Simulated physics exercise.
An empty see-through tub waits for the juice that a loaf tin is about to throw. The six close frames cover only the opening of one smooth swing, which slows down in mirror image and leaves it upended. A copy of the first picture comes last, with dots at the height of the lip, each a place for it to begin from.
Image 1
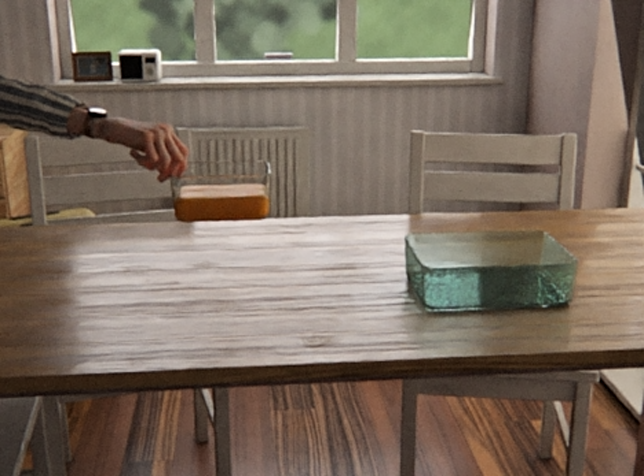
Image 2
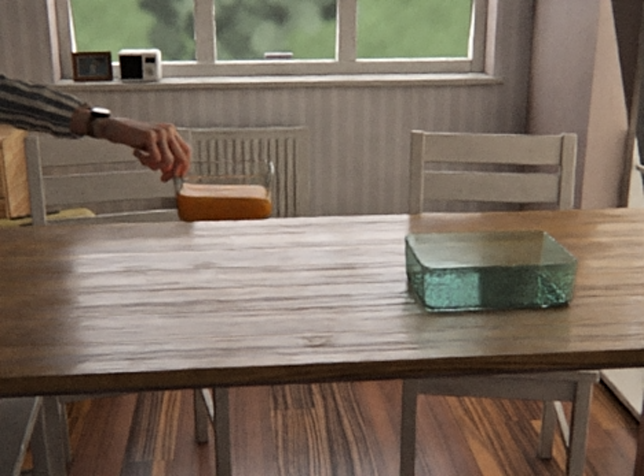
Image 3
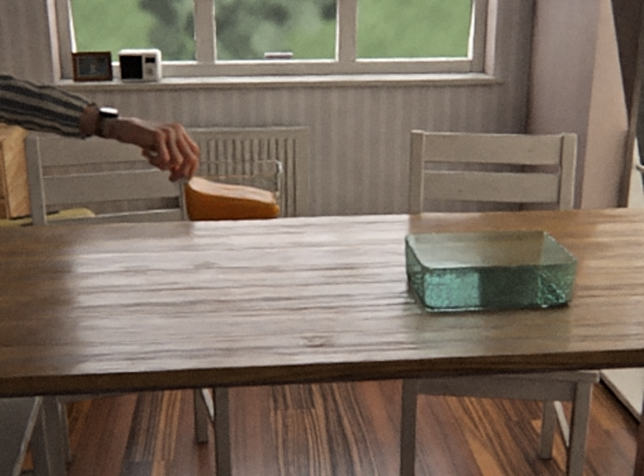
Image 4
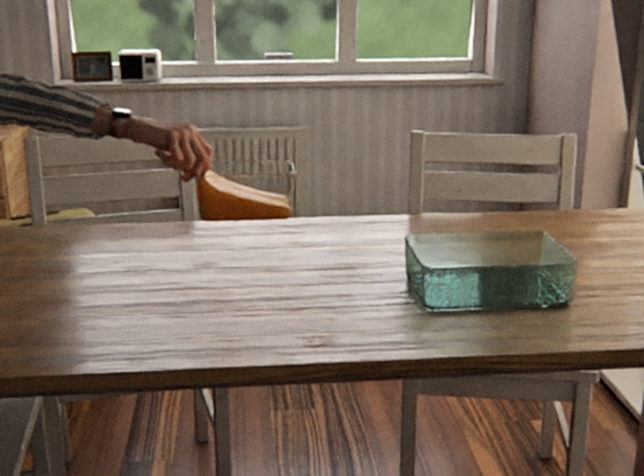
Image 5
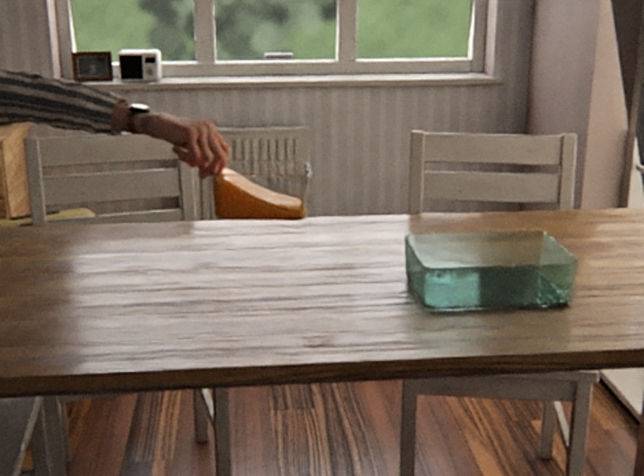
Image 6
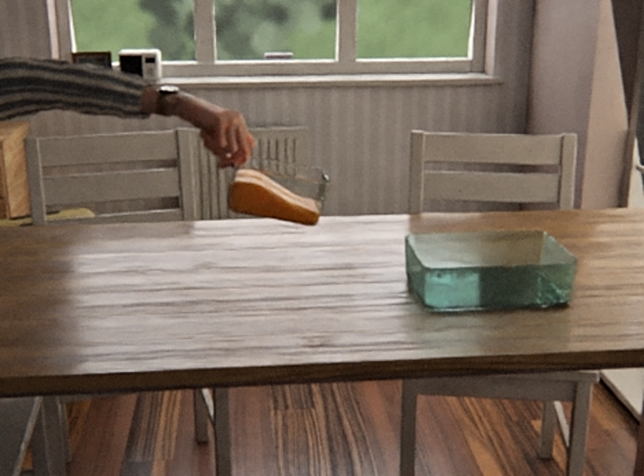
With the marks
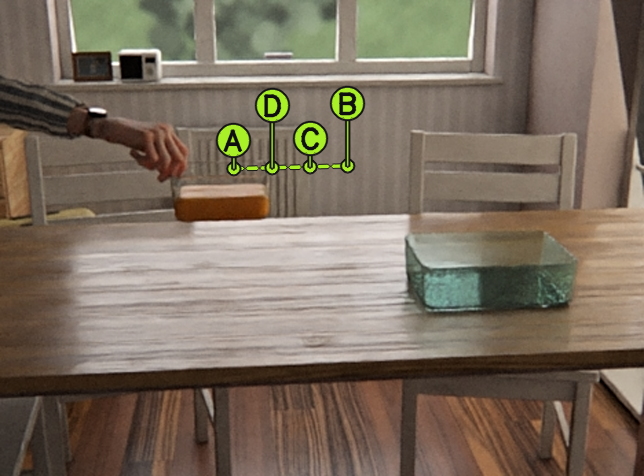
In a room with a window, a hand in a striped sleeve moves a clear container of orange liquid rightward behind a wooden table toward a greenish see-through tub, the liquid sloshing before the container tilts slightly to the right.
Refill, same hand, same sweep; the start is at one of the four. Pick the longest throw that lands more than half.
C will do.
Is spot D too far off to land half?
Yes, that goes wrong.
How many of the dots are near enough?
Two of them.
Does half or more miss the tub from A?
Yes, it does.
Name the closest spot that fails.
D.
In lime, A at (233, 168); B at (347, 165); C at (310, 166); D at (272, 167).
With A, about 0 % lands in the tub, 99 % falls short.
With B, about 84 % lands in the tub, 6 % falls short and 10 % goes beside or beyond.
With C, about 67 % lands in the tub, 26 % falls short and 7 % goes beside or beyond.
With D, about 32 % lands in the tub, 64 % falls short and 5 % goes beside or beyond.
